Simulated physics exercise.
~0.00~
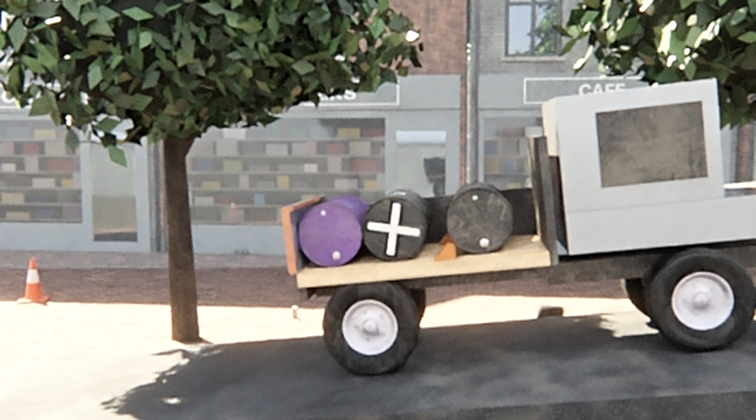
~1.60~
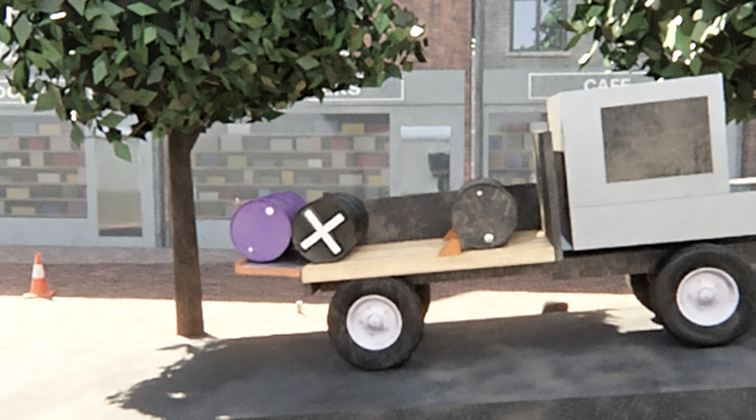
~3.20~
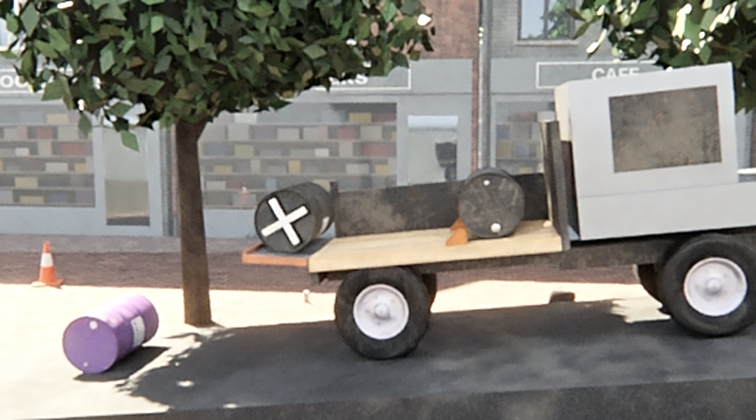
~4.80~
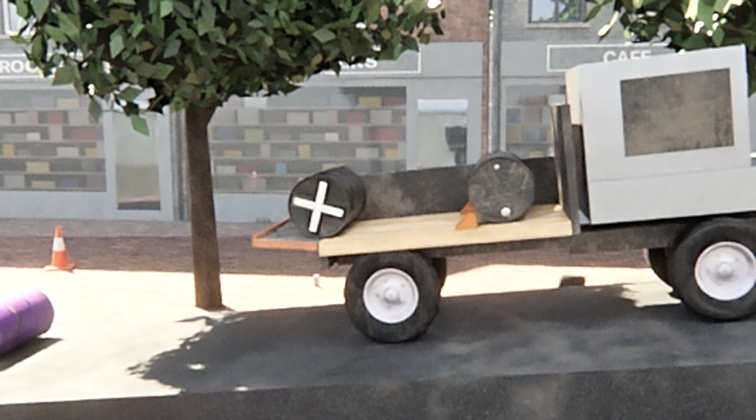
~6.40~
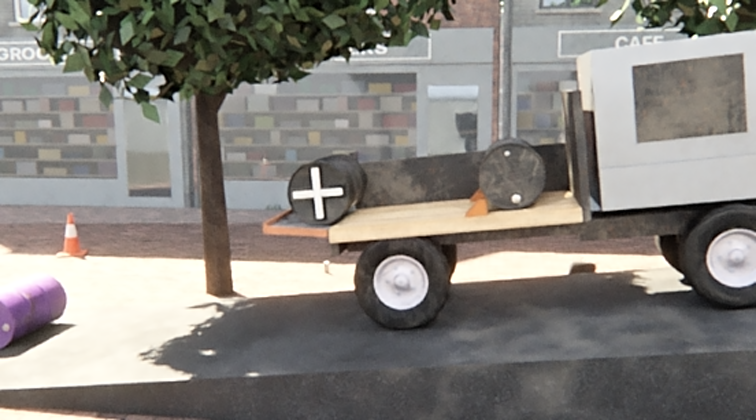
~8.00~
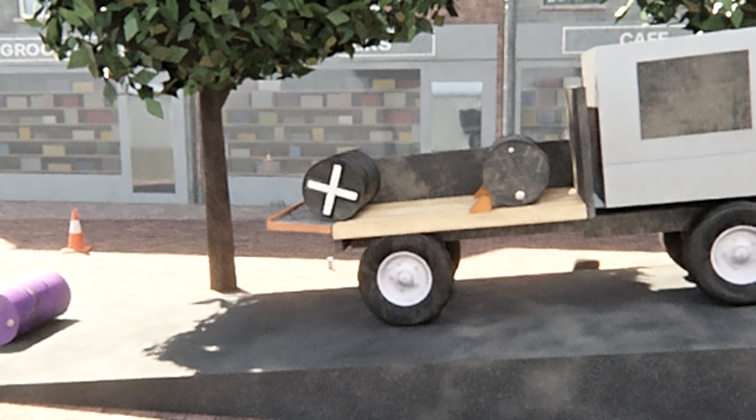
A pale grey pick-up with a flat wooden bed stands on a sloping street, seen from the side, with trees, an orange cone and brick shopfronts behind it. On the bed lie a purple drum at the left, a black drum with a white cross beside it, and a dark drum held by an orange chock. The tailgate swings down, and the purple and crossed drums roll left onto it. The purple drum drops to the road and rolls farther left, while the crossed one stops on the lowered gate, rocks slightly and stays there, the dark drum still behind its chock.
